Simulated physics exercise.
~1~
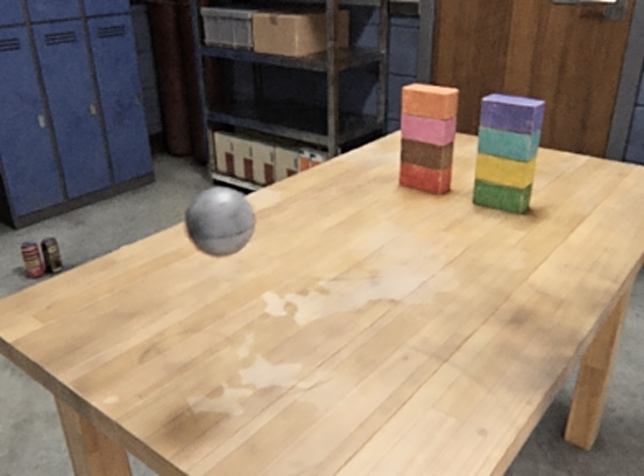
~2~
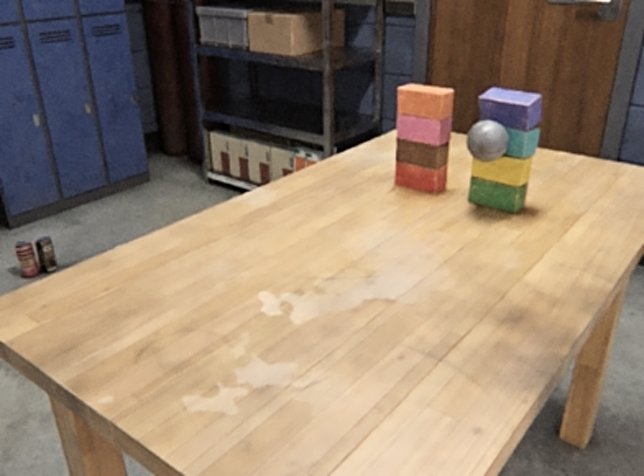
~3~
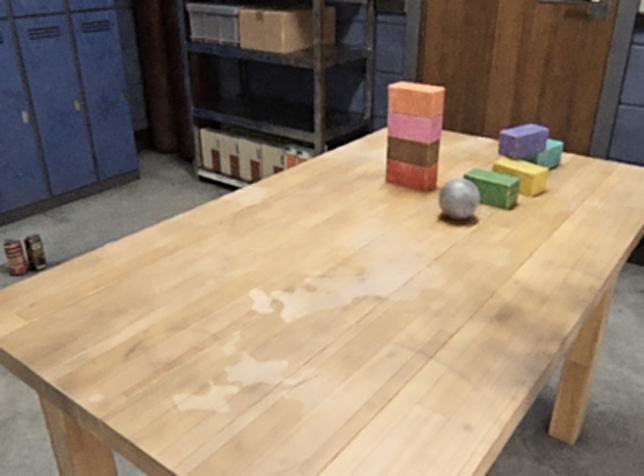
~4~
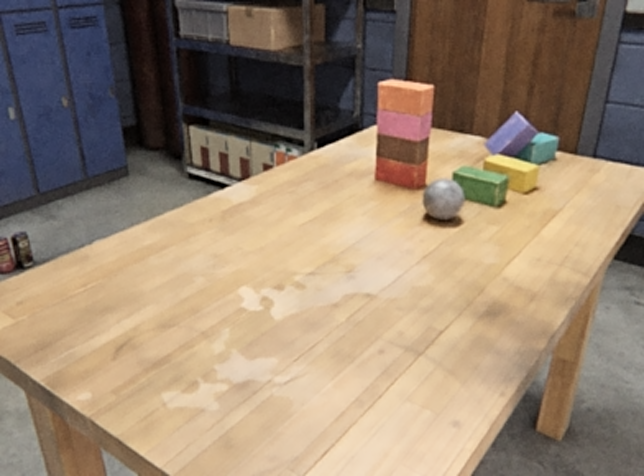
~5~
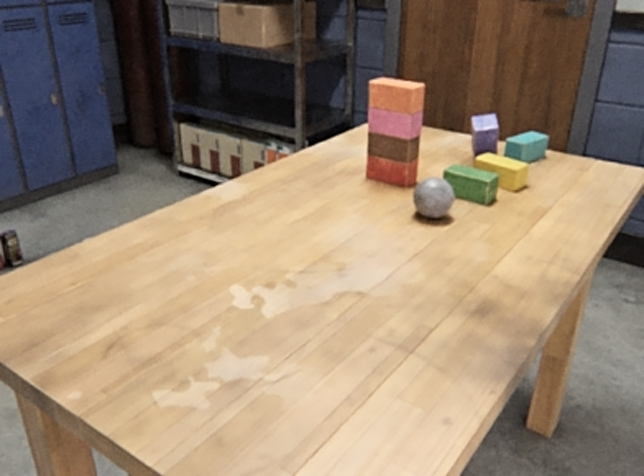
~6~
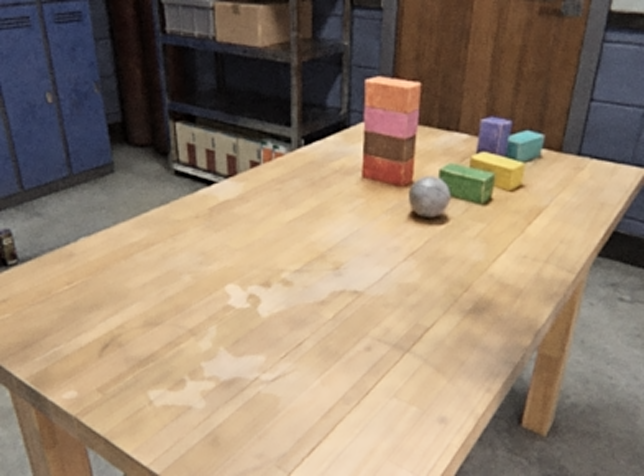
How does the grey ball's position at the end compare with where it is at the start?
At the start the grey ball is in the air toward the left side of the table, well away from the blocks. By the end it is resting on the tabletop farther to the right, just in front of the green block and near the stack that is still standing.
